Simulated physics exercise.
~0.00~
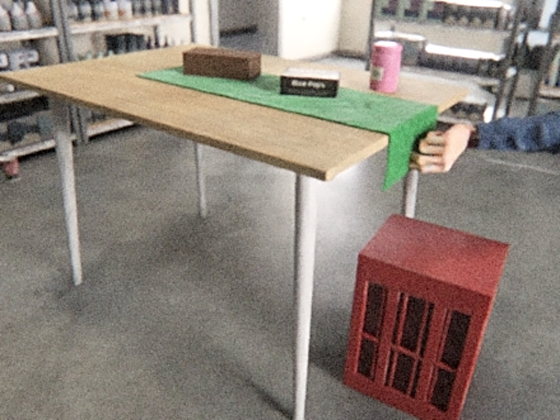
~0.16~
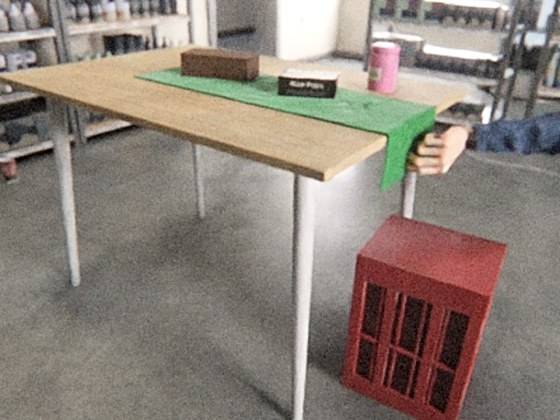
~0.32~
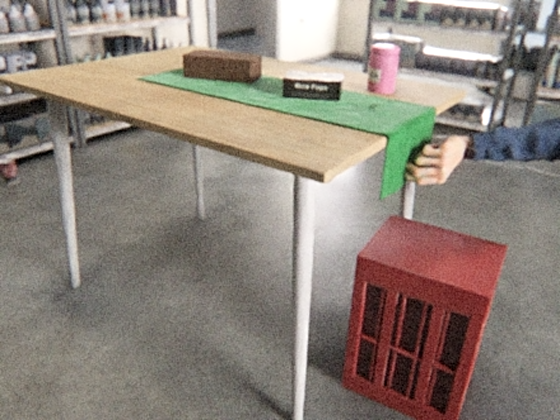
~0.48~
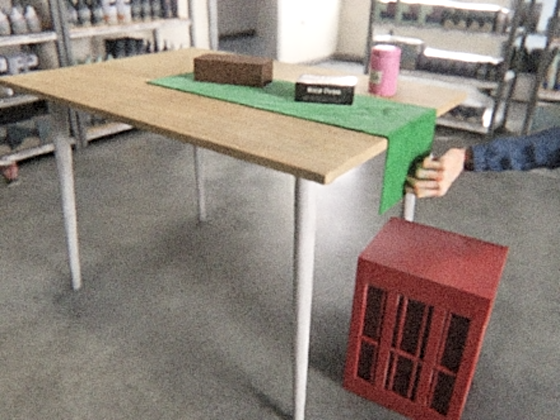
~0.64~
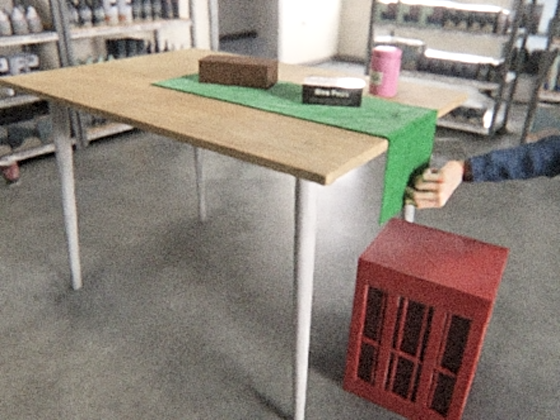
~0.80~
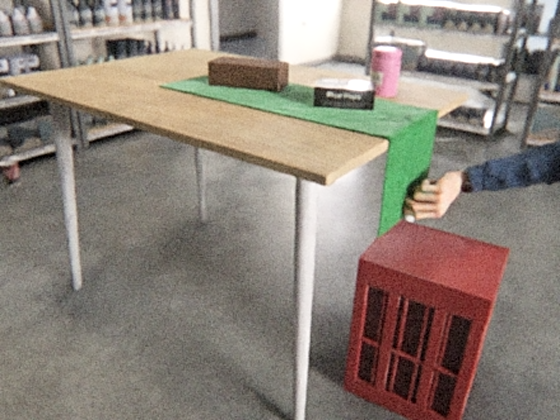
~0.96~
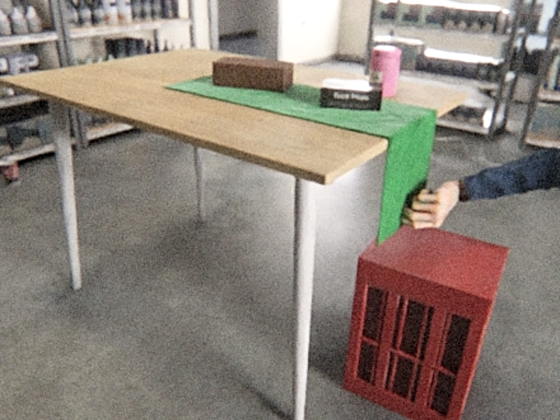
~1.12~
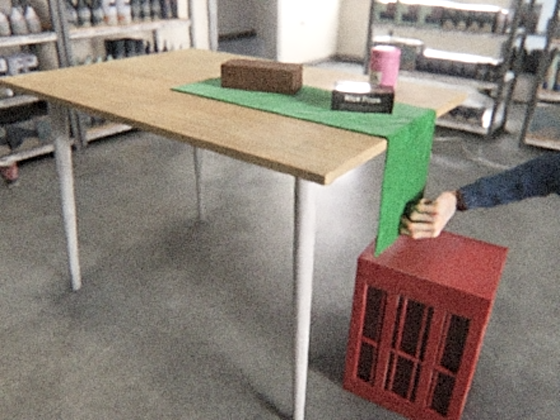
A hand at the right pulled the end of a green towel down off a table, drawing a brown brick and a black packet toward the edge while a pink jar stayed put, until the hem reached the red crate below and everything remained on the table.
